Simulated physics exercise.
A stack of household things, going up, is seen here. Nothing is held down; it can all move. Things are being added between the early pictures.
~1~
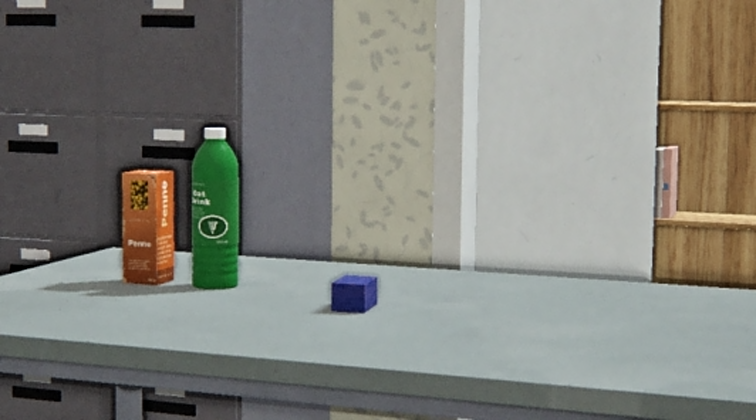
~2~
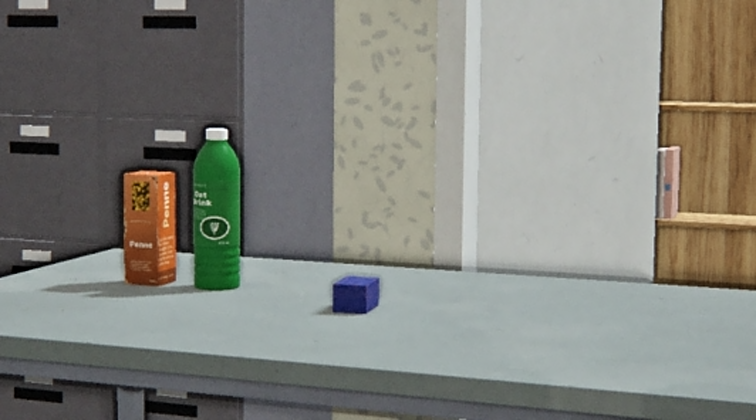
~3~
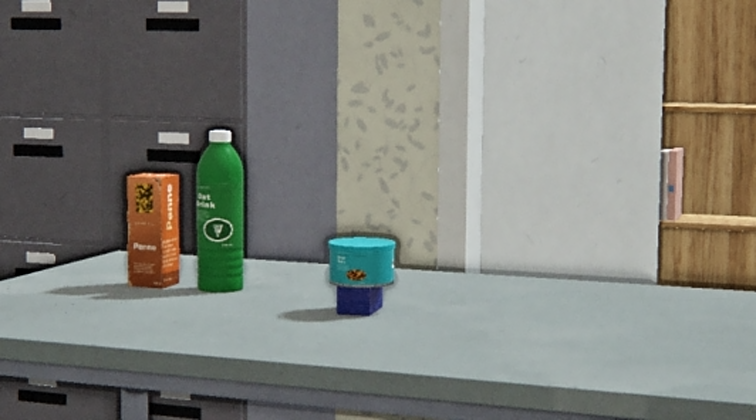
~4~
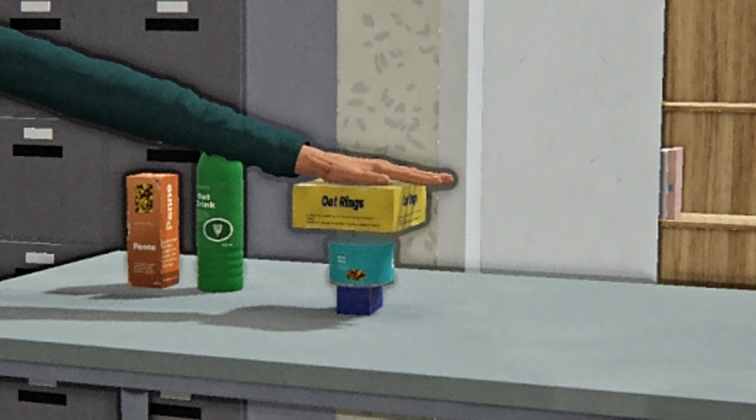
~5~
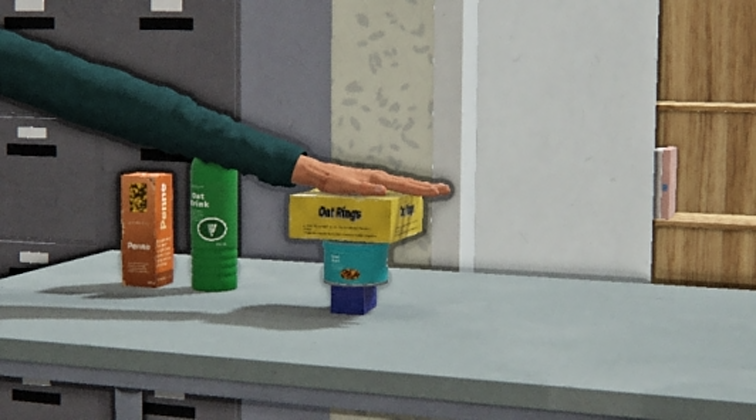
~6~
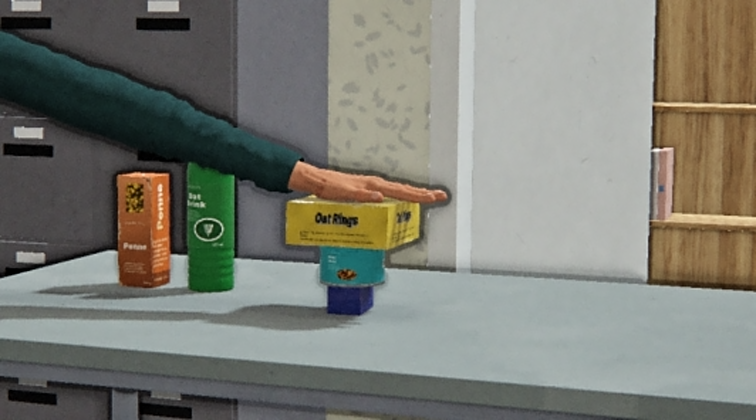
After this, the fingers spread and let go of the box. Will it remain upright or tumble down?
It stays upright.
Then, 0.30 s on from there, no change.
Then, 0.70 s on from there, yellow box resting near (355, 221).
In the end, all 5 unmoved. At the end, from the last picture's camera, yellow box near (354, 221). The pile holds.
